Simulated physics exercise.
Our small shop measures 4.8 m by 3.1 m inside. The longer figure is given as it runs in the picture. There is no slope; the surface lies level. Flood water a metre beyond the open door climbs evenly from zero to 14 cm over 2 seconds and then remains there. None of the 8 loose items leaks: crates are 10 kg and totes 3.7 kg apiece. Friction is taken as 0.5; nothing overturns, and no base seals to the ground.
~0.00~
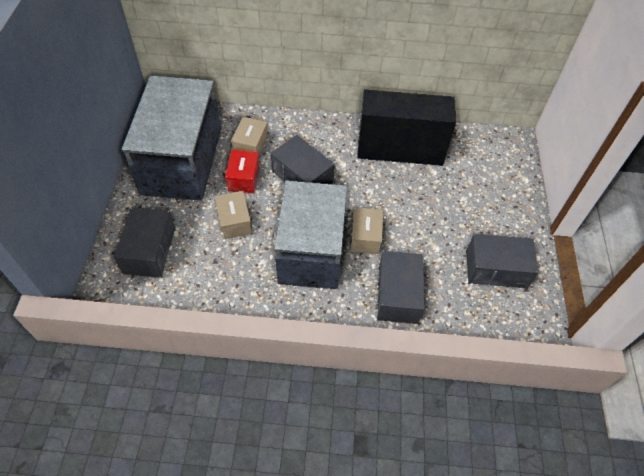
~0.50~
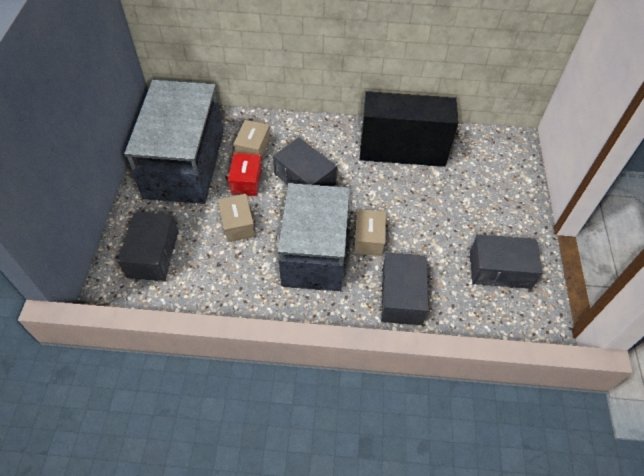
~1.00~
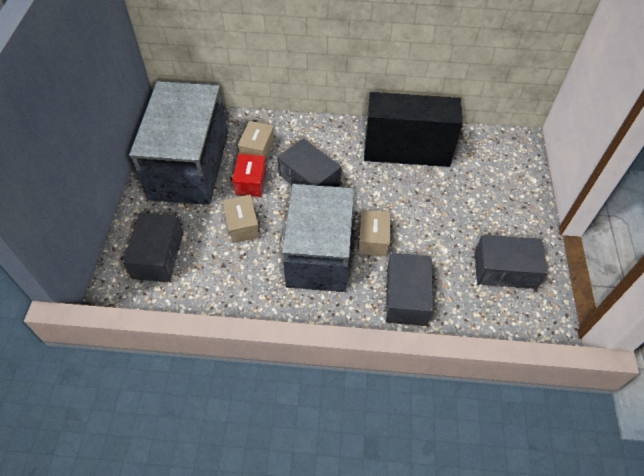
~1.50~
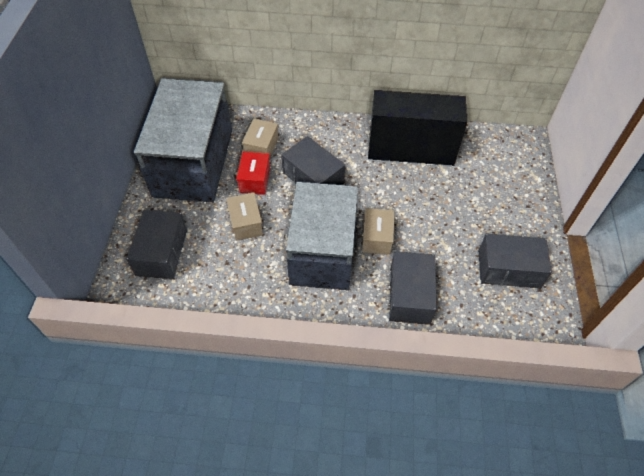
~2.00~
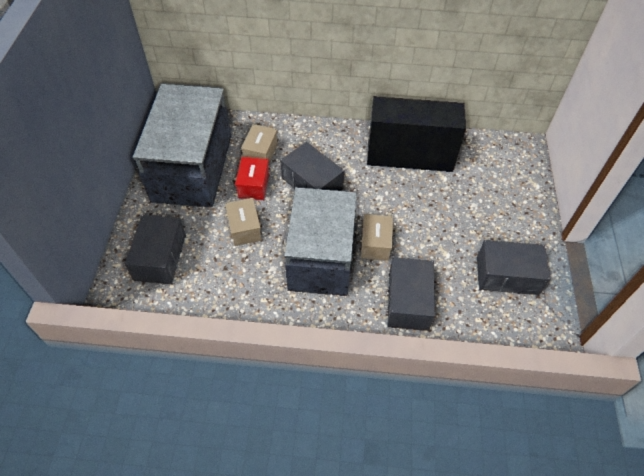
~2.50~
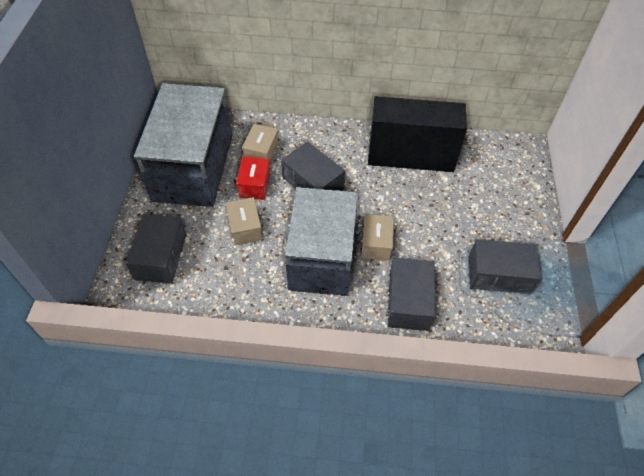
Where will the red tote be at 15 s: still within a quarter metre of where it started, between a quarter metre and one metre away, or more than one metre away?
Between a quarter metre and one metre.
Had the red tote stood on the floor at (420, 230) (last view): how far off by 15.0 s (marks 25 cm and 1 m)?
In that run it wanders far off.
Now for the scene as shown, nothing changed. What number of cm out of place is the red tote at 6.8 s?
Roughly 0 cm.
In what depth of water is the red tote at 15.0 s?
Around 8 cm.
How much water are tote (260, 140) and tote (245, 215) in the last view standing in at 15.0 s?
Close to 10 and 7 centimetres.
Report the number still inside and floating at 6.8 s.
Total: 3.
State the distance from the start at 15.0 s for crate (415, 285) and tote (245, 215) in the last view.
First 200 cm, then 80 cm.
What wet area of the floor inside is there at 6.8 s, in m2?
My estimate is roughly 11.0 m2.
After 3.5 s the red tote is near (253, 171), 0.0 m from its start, aground; 0 afloat.
After 6.8 s the red tote is near (253, 171), 0.0 m from its start, aground; 3 afloat.
After 11.0 s the red tote is near (234, 168), 0.2 m from its start, afloat; 8 afloat.
After 15.0 s the red tote is near (252, 201), 0.5 m from its start, afloat; 8 afloat.
